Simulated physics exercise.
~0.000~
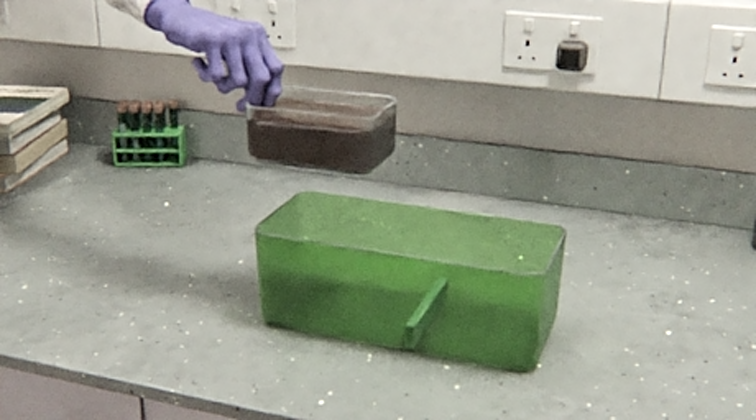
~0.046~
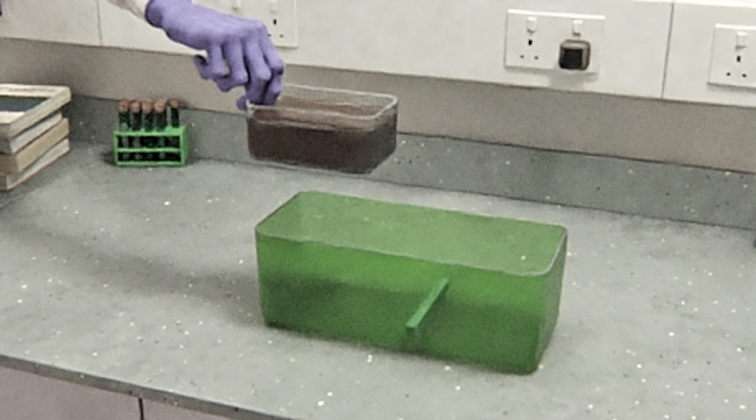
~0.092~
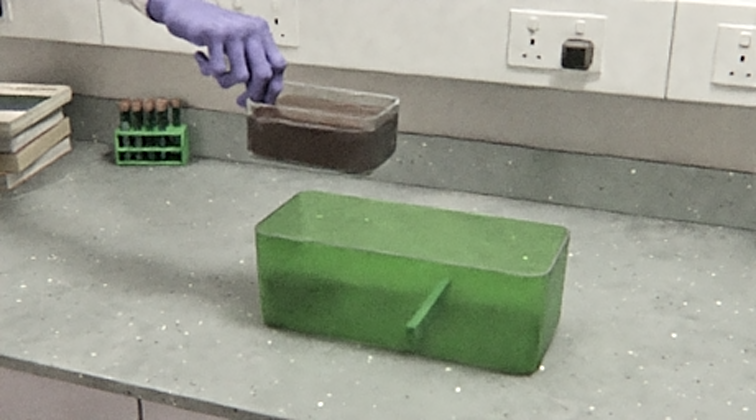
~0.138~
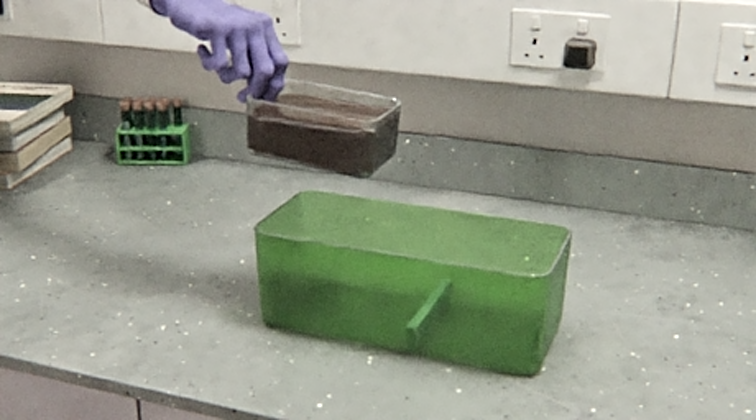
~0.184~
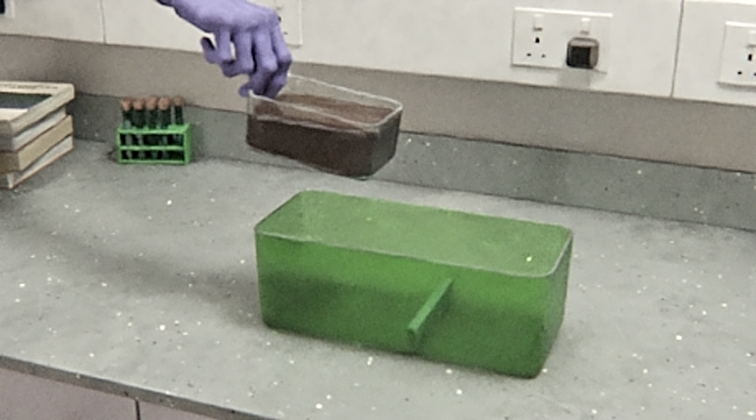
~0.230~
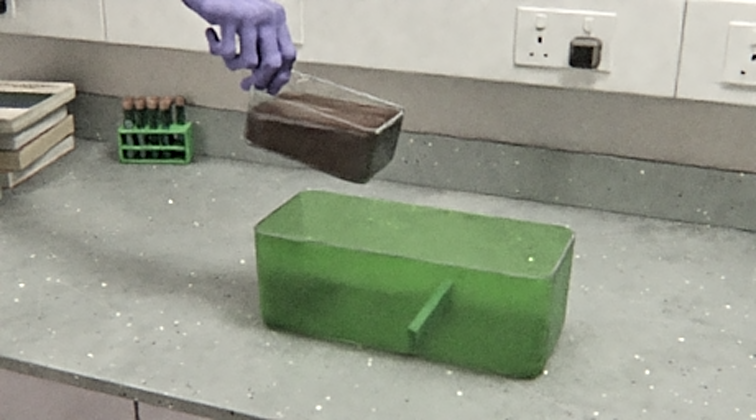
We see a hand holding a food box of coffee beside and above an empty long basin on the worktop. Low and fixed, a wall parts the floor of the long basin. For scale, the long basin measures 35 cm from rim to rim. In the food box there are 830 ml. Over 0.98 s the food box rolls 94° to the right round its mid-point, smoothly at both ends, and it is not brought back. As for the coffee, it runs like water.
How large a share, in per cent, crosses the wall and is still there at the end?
A share of about 53 per cent.
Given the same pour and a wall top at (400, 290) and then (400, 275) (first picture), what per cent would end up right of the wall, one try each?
First try about 70 %, second try about 75 %.
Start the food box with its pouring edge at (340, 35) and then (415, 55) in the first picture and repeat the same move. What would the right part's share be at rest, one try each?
Some 30 and 65 per cent, in that order.
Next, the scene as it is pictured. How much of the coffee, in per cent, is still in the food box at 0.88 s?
About 12 percent.
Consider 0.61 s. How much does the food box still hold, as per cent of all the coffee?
Roughly 44 per cent.
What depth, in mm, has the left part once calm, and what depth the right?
Depths at rest: Left around 14 mm, right around 22 mm.
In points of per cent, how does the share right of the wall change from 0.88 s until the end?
The amount sinks by around 5.
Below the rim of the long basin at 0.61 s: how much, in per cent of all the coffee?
The basin holds roughly 20 in a hundred parts at that moment.
After 0.61 s the tilt is 64° and 45 per cent is still to pour, 3 is left of the wall and 17 right of it.
After 0.88 s the tilt is 92° and 11 per cent is still to pour, 26 is left of the wall and 58 right of it.
After 1.17 s the tilt is 94° and 3 per cent is still to pour, 37 is left of the wall and 58 right of it.
After 1.48 s the tilt is 94° and 1 per cent is still to pour, 43 is left of the wall and 53 right of it.
In the end 45 per cent lies left of the wall, 53 right of it and 2 outside.
